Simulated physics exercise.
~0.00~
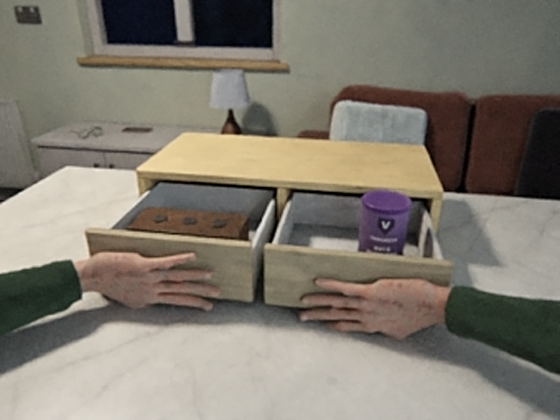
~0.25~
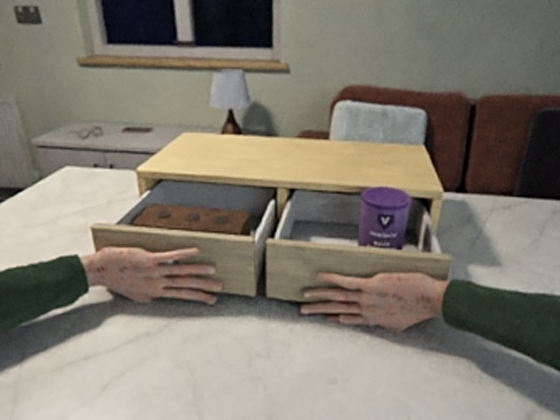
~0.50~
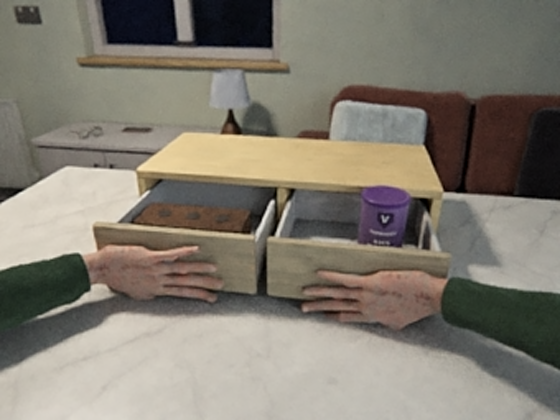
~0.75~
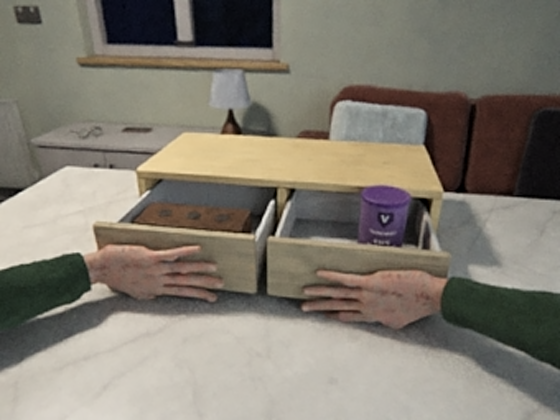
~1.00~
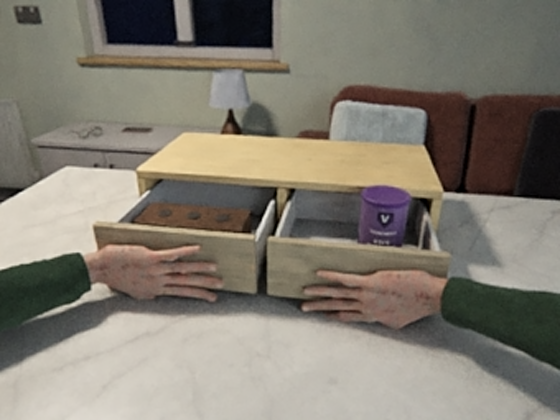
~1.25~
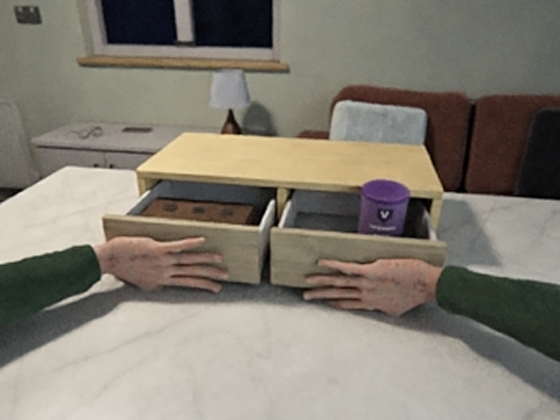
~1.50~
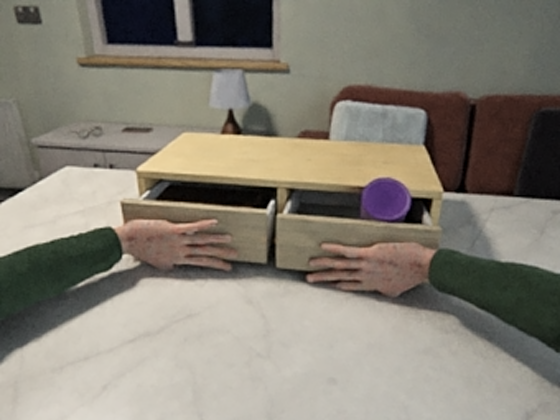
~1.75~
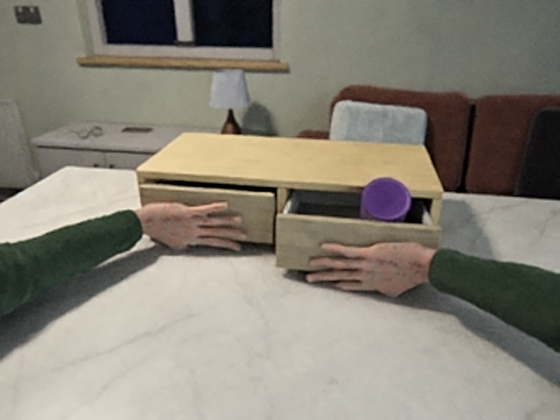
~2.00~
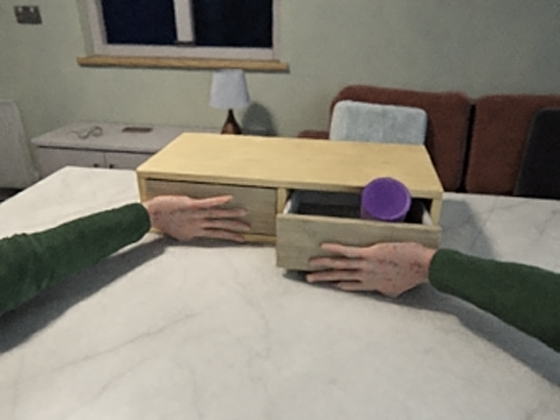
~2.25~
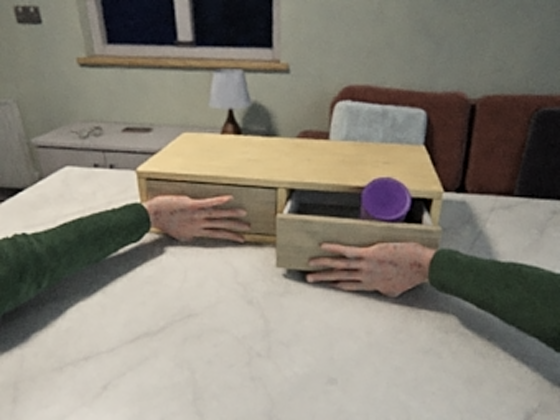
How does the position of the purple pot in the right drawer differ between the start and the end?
At the start the purple pot stands upright in the drawer, and by the end it is leaning.
